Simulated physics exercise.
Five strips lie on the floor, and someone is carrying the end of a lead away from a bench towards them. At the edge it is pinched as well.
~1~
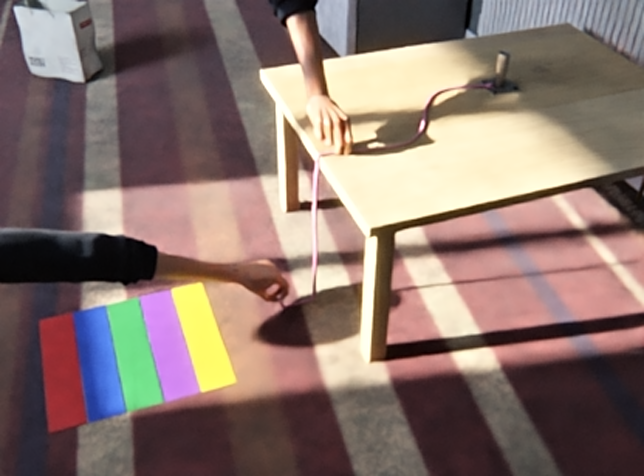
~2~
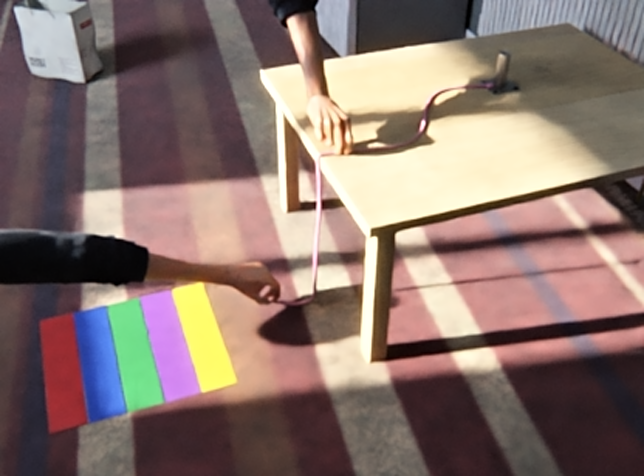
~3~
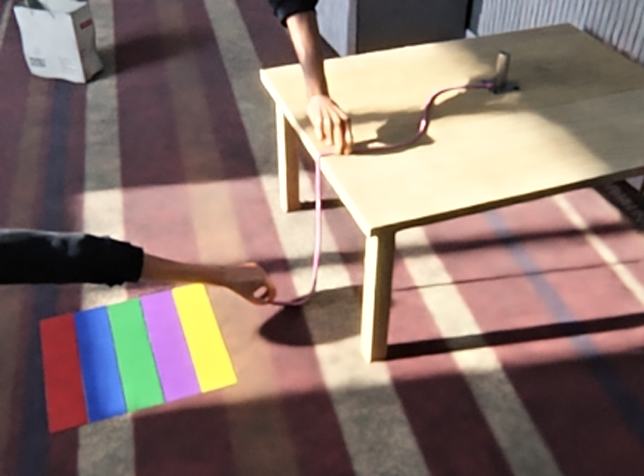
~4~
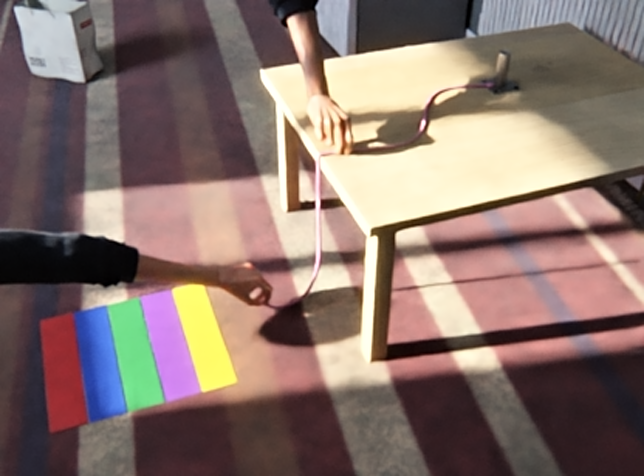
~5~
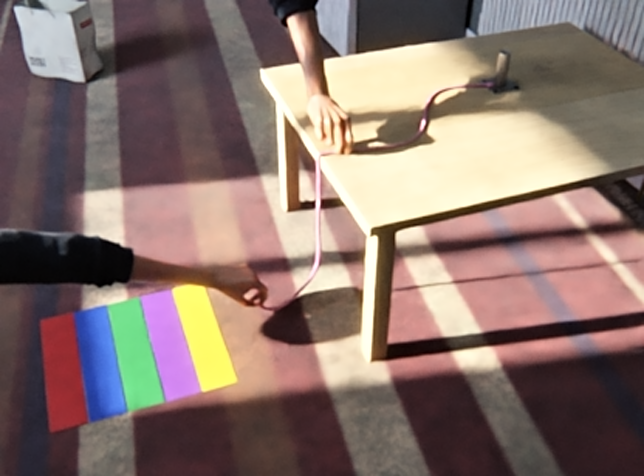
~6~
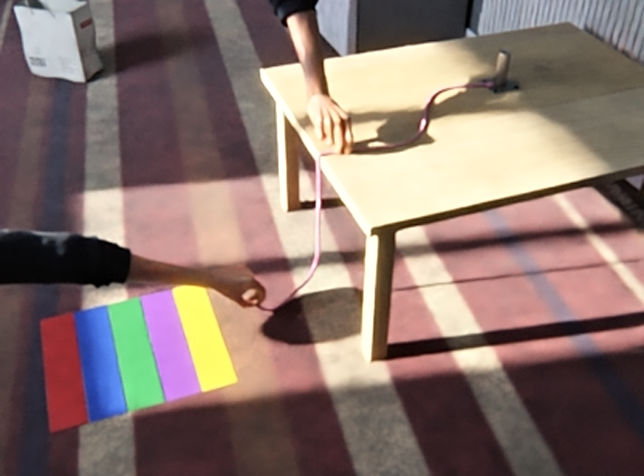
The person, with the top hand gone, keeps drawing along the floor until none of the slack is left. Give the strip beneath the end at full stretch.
Green strip.
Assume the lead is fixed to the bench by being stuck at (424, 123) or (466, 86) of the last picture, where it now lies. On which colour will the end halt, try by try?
For the first it's purple, and for the second it's green.
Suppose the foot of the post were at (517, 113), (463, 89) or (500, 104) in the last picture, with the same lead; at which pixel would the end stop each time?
Taking the tries in turn, you get (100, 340), (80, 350) and (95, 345).
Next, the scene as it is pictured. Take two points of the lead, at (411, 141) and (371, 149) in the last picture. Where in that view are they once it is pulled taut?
At (369, 135) for the first, at (333, 148) for the second.
Soon after, end near (204, 317); over yellow.
After that, end near (159, 328); over purple.
At the stop, end near (132, 334); over green. Over green.
